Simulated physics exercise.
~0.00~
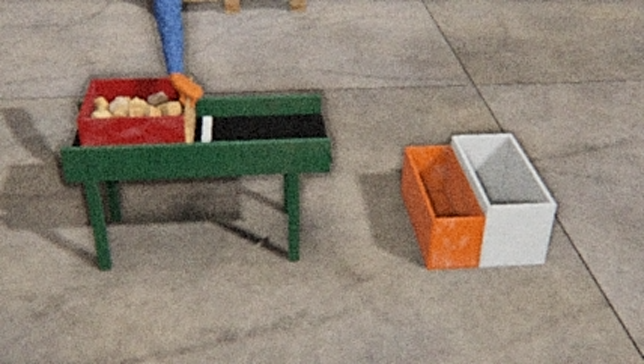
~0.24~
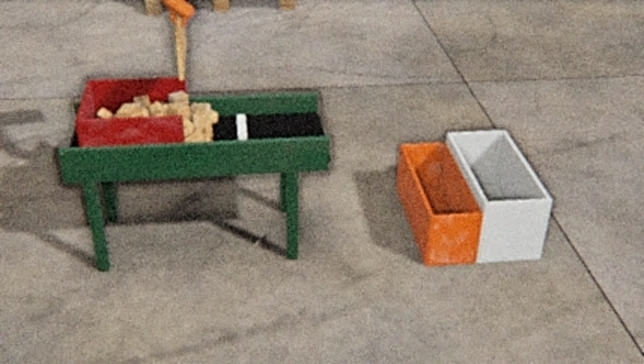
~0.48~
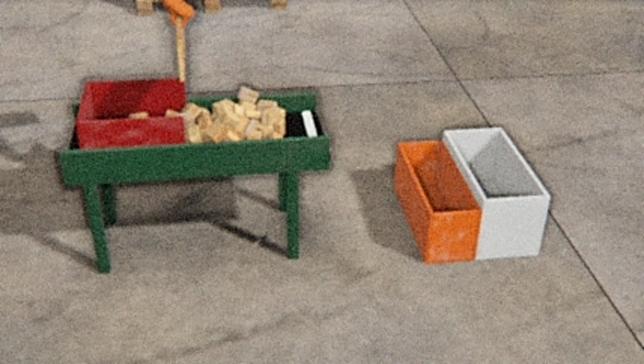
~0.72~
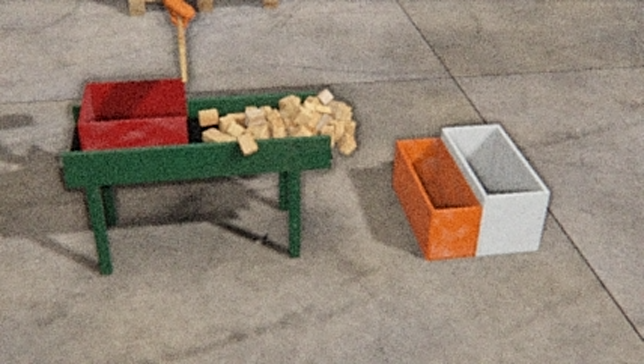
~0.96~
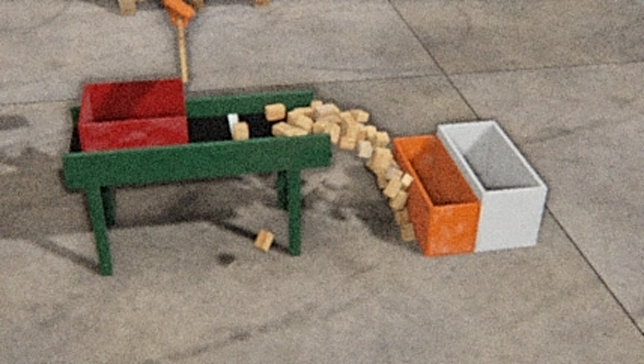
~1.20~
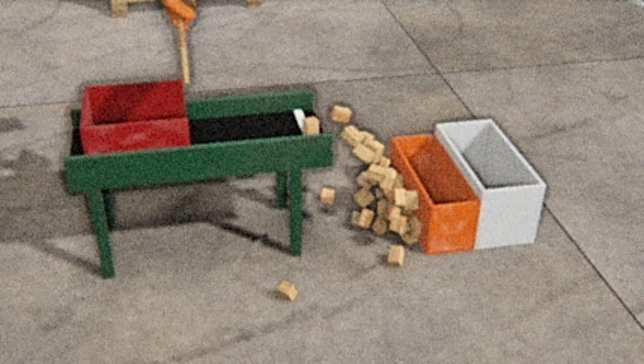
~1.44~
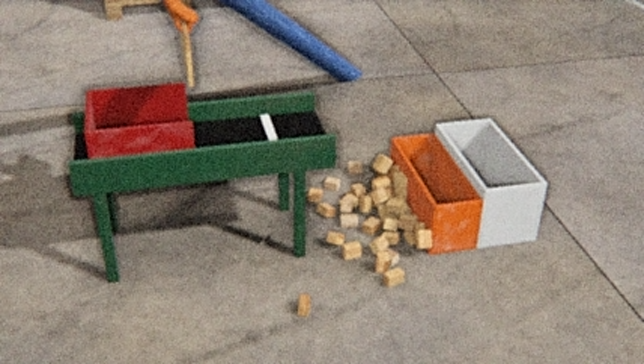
Small tan wooden blocks sit in a red pen at the left end of a green-sided table with a black belt, seen from above on a grey concrete floor as the view drifts slightly. An orange bin and a white tote stand side by side to the right. The orange-handled gate lifts from beside the pen, and the belt carries the blocks right in a loose heap. They spill over the far end in a stream, a few straying toward the front. The blocks land short of the orange bin and end scattered on the floor, leaving both containers empty.
